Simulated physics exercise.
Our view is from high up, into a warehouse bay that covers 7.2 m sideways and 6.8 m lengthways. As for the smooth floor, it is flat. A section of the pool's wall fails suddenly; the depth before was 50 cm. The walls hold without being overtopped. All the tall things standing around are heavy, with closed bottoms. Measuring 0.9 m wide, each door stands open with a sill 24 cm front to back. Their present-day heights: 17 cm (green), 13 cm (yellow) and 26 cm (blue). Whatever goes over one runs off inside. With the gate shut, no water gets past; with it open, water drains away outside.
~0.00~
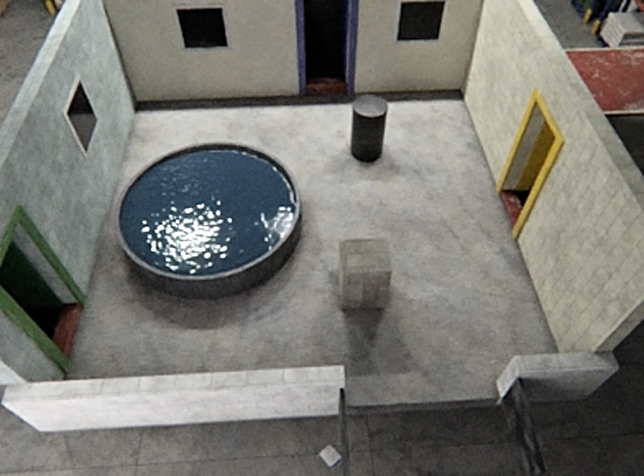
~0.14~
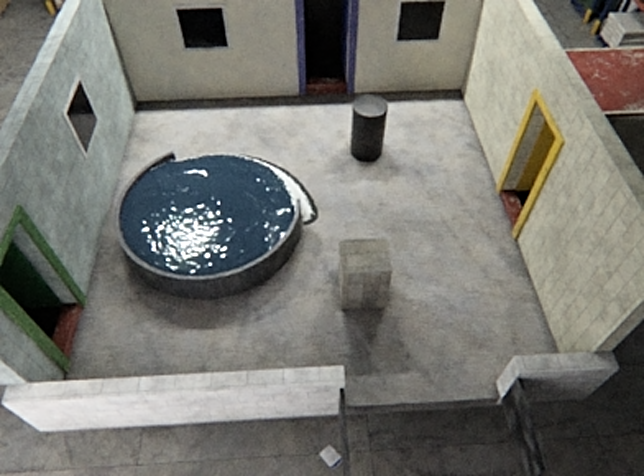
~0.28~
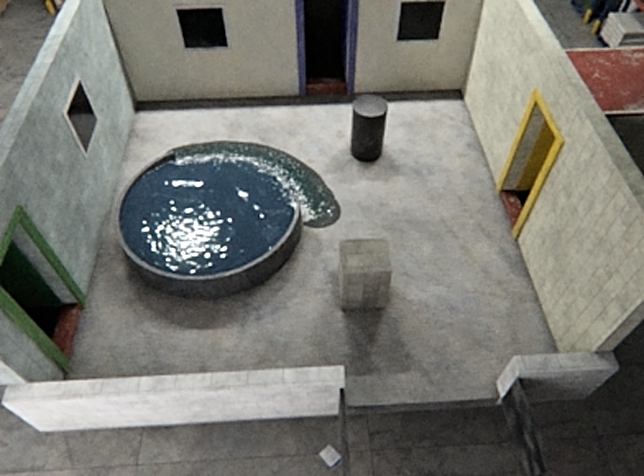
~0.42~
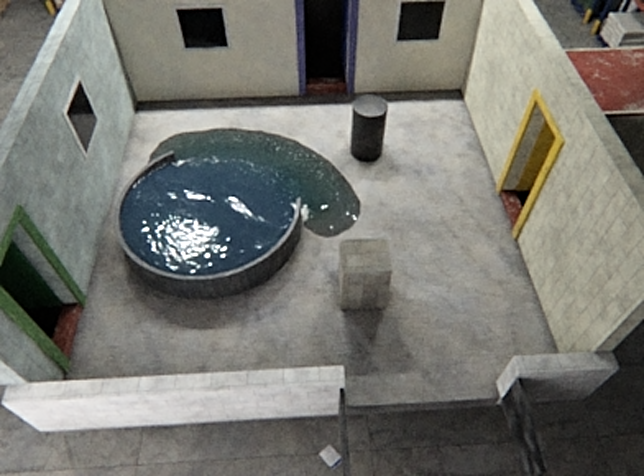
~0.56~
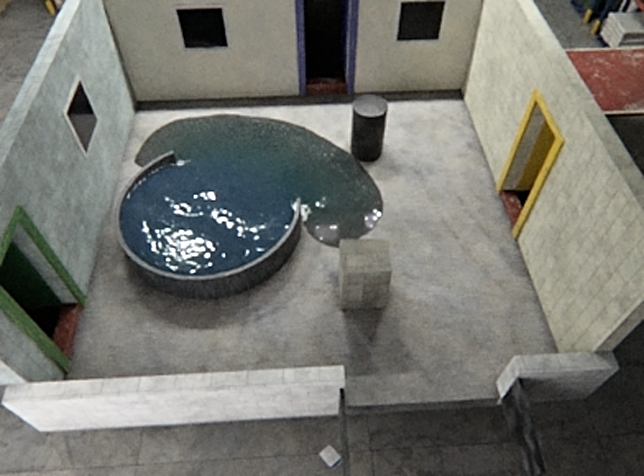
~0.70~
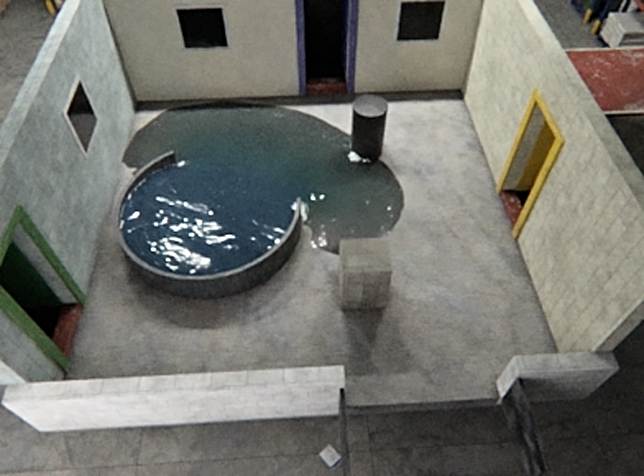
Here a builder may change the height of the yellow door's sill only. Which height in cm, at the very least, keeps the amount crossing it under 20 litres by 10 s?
Close to 7 cm is just enough.
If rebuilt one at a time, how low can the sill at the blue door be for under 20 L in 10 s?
Door blue, min height approx. 23 cm.
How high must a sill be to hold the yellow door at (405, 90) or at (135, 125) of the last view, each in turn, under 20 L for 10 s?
Roughly 12.5 and 13.5 cm.
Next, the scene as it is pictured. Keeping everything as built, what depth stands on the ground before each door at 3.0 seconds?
In cm: Green 0, yellow 10, blue 29.
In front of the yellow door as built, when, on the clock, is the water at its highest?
That happens close to 5.0 s on the clock.
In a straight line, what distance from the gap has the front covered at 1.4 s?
Around 4.0 m out.
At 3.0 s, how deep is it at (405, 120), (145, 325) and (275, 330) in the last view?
In that order: 8, 0 and 0 cm.
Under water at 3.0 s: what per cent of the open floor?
Wet share: Around 50 %.
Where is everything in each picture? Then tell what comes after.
The first picture shows the pool at (210, 206) is whole and still, 50 cm deep; the yellow door at (524, 173) is dry.
In the second picture, the front is at a hidden place, 0.3 m from the gap on the far side; 0.7 m2 of floor is wet, 50 cm left at the back.
In the third picture, water pours out on the far side and has run 0.7 m, to a hidden place; about 8 cm deep outside, 50 cm at the back.
In the fourth picture, water pours out on the far side and has run 1.1 m, to (182, 135); about 6 cm deep outside, 50 cm at the back.
In the fifth picture, water pours out on the far side and has run 1.6 m, to (178, 122); about 5 cm deep outside, 50 cm at the back.
In the sixth picture, the front is at (178, 110), 2.0 m from the gap on the far side; 10.0 m2 of floor is wet, 50 cm left at the back; 2.0 m in a straight line remain to the yellow door at (524, 173).
After 1.4 s water covers 40 % of the floor, deepest (24 cm) near (351, 158); it has not reached the yellow door.
After 3.0 s water covers 50 % of the floor, deepest (32 cm) near (455, 93); 10 cm at the yellow door, 0 litres in over its 13 cm sill.
After 10.0 s water covers 95 % of the floor, deepest (14 cm) near (557, 377); 6 cm at the yellow door, 0 litres in over its 13 cm sill.
At the yellow door as built, the water arrived by 2.0 s and peaked near 12 cm at 4.8 s.
With a sill of 6.5 cm, 26 litres would have come in within the 10 s; with 8 cm, 13 litres. So under 20 litres takes about 7 cm.
